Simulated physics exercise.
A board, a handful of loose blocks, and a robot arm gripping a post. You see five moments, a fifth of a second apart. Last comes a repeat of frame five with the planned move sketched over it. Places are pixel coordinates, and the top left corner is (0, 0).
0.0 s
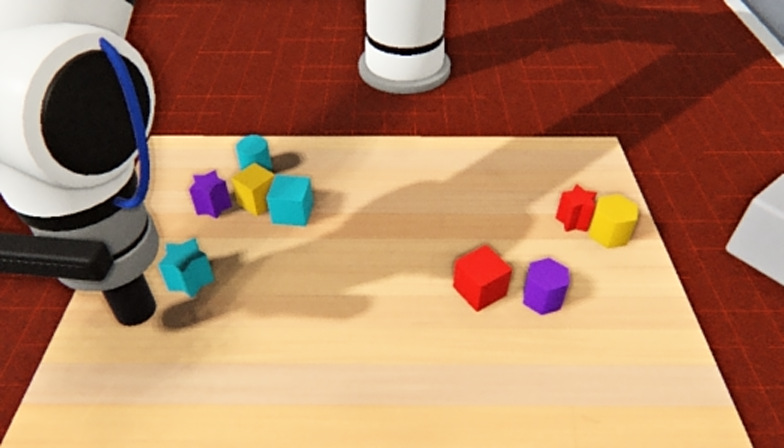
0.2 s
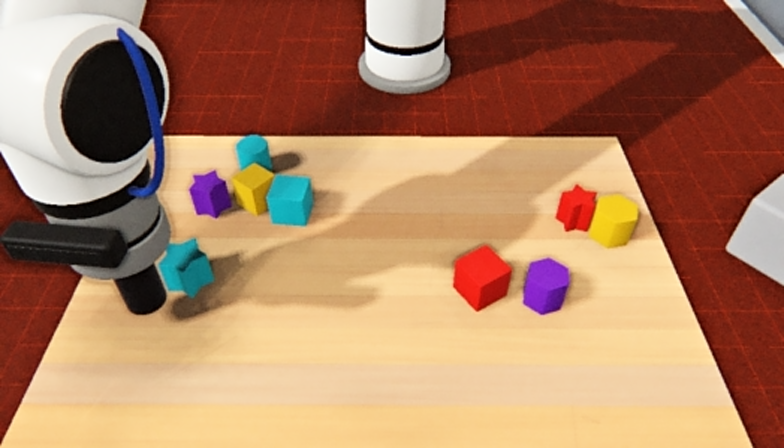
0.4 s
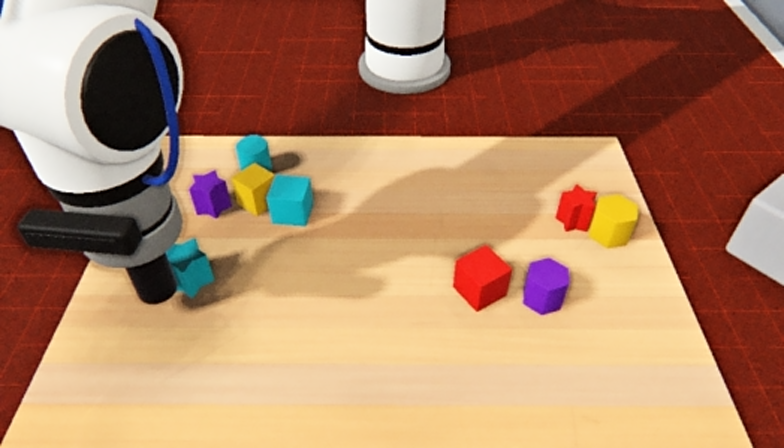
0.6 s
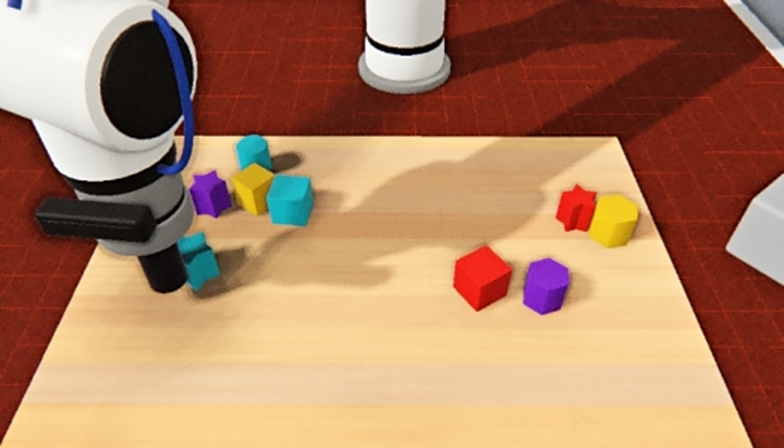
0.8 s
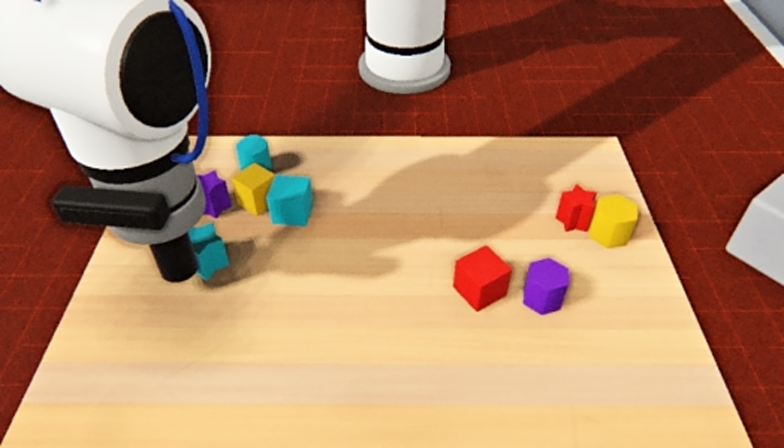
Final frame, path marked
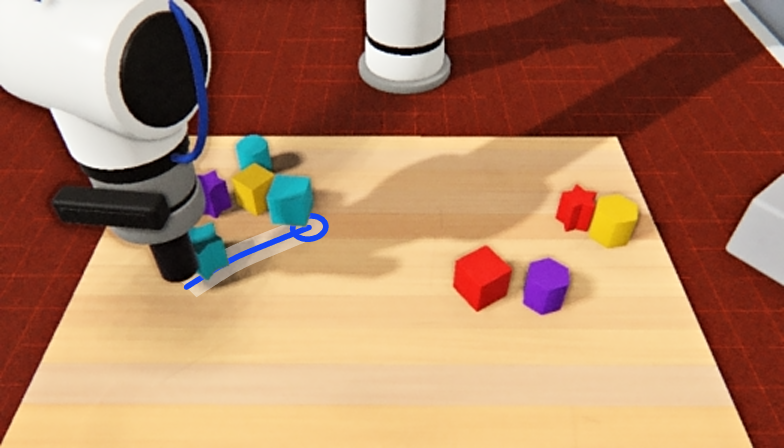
A robot arm holding a dark post starts at the left edge of a wooden board, beside a turquoise star block, and moves right and slightly away from the viewer. The post then nudges the star block a short way toward the turquoise square piece, while the other colored blocks stay still.
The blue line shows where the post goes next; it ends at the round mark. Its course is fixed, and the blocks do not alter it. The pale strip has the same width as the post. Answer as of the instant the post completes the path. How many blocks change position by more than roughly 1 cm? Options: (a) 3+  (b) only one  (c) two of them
Choice c: Two of them.
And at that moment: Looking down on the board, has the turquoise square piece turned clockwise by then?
The answer is no.
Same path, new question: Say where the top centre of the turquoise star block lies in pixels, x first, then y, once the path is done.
My prediction: (238, 203).
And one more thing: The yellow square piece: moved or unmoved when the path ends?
Once the path is done, it remains where it sat before.
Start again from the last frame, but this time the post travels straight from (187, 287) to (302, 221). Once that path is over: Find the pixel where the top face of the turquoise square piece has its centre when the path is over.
Final place: (304, 172).
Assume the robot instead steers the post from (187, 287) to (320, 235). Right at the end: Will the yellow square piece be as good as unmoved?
I believe so.
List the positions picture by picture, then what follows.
In the first picture, tip of the post at (136, 311), middles of tops, turquoise star block at (182, 254), yellow square piece at (253, 176), turquoise square piece at (289, 187).
In the second picture, post at (147, 300), nothing pushed.
In the third picture, post at (158, 290), nothing pushed.
In the fourth picture, post at (169, 280), turquoise star block at (188, 247).
In the fifth picture, post at (180, 269), turquoise star block at (198, 237), yellow square piece at (253, 176), turquoise square piece at (289, 187).
The line goes from (187, 287) by way of (227, 262) and (269, 244) to (309, 227).
The first path, step by step. One third of the way, post at (223, 244); turquoise star block at (227, 212), turned 25° anticlockwise.
Two thirds of the way, post at (266, 225); turquoise star block at (238, 203), turned 65° anticlockwise.
At the end, post at (307, 209); turquoise star block at (238, 203), turned 65° anticlockwise; yellow square piece unmoved; turquoise square piece at (296, 180), turned 30° anticlockwise.
